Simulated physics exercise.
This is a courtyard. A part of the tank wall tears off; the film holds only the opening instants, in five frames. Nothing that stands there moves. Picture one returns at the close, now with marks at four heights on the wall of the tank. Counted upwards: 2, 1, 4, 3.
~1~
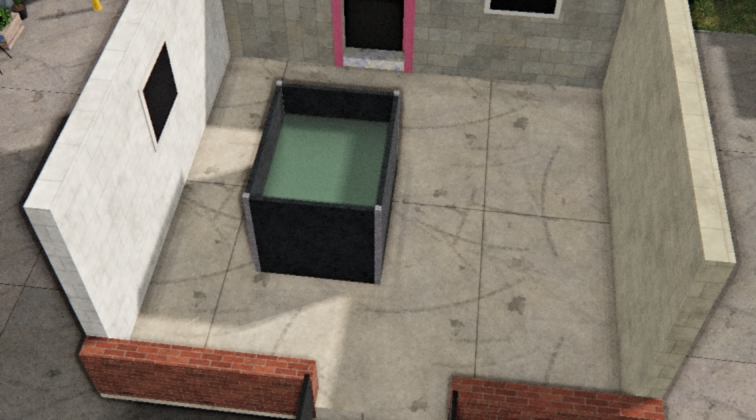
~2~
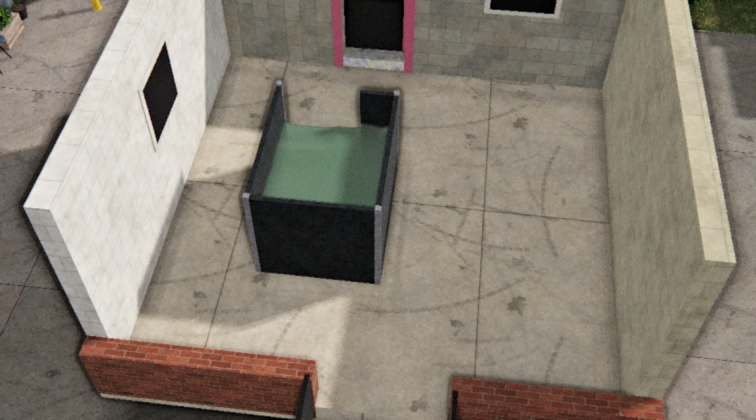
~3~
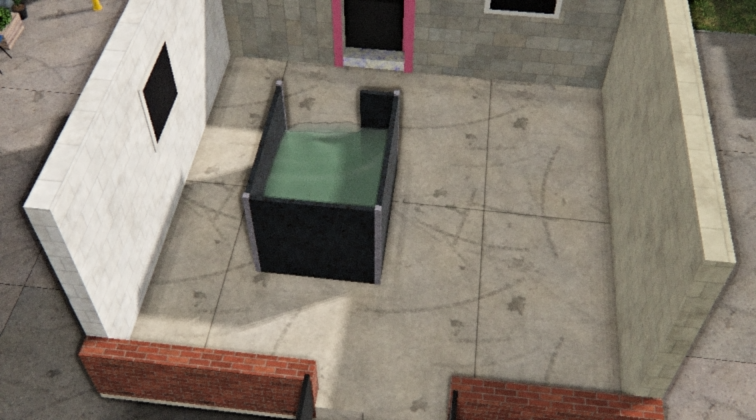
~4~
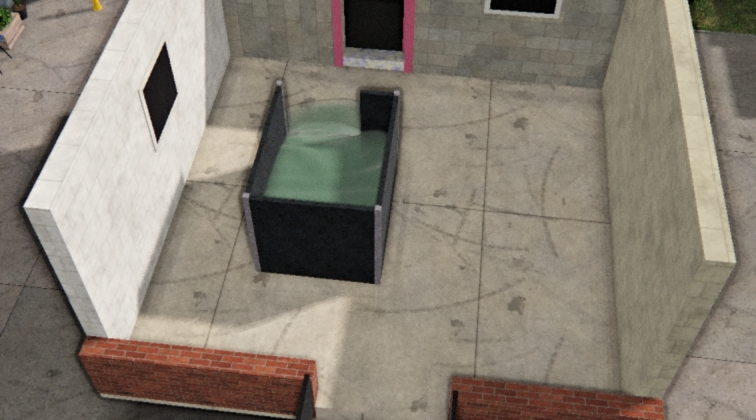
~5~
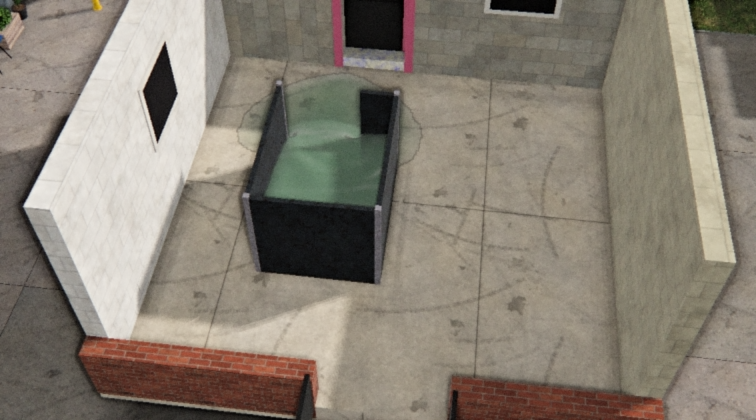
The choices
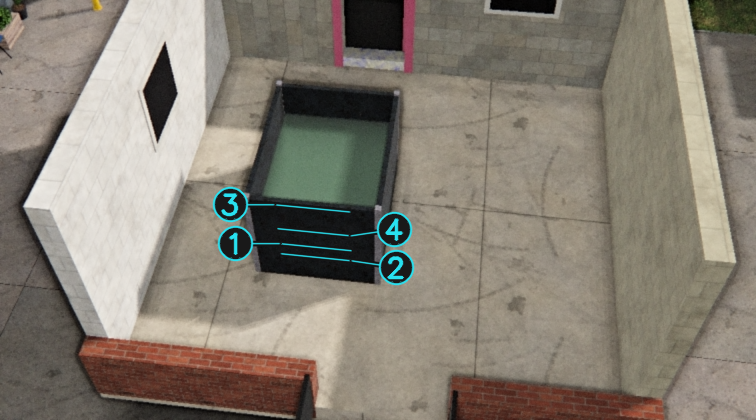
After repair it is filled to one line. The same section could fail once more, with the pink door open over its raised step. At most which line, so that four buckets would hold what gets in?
Go for 2.
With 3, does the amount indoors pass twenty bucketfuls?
Yes, clearly.
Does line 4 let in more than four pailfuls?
Yes.
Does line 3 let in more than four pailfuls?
Yes, it does.
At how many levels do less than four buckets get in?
One of them.
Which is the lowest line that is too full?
1.
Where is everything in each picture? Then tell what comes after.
The first picture shows water in the tank at rest, its middle at (327, 169); foot of the pink doorway at (374, 68); open gate at (384, 365).
In the second picture, water covers 1 % of the ground, its front hidden from here.
In the third picture, water covers 3 % of the ground, its front hidden from here.
In the fourth picture, water covers 7 % of the ground, its front hidden from here.
In the fifth picture, water covers 12 % of the ground, its front hidden from here.
In cyan, 1 at (315, 247); 2 at (316, 257); 3 at (311, 208); 4 at (314, 232); from the bottom up 2, 1, 4, 3.
With 1, about 9 bucketfuls get in.
With 2, a bucket or two gets in.
With 3, dozens of bucketfuls pour in.
With 4, dozens of bucketfuls pour in.
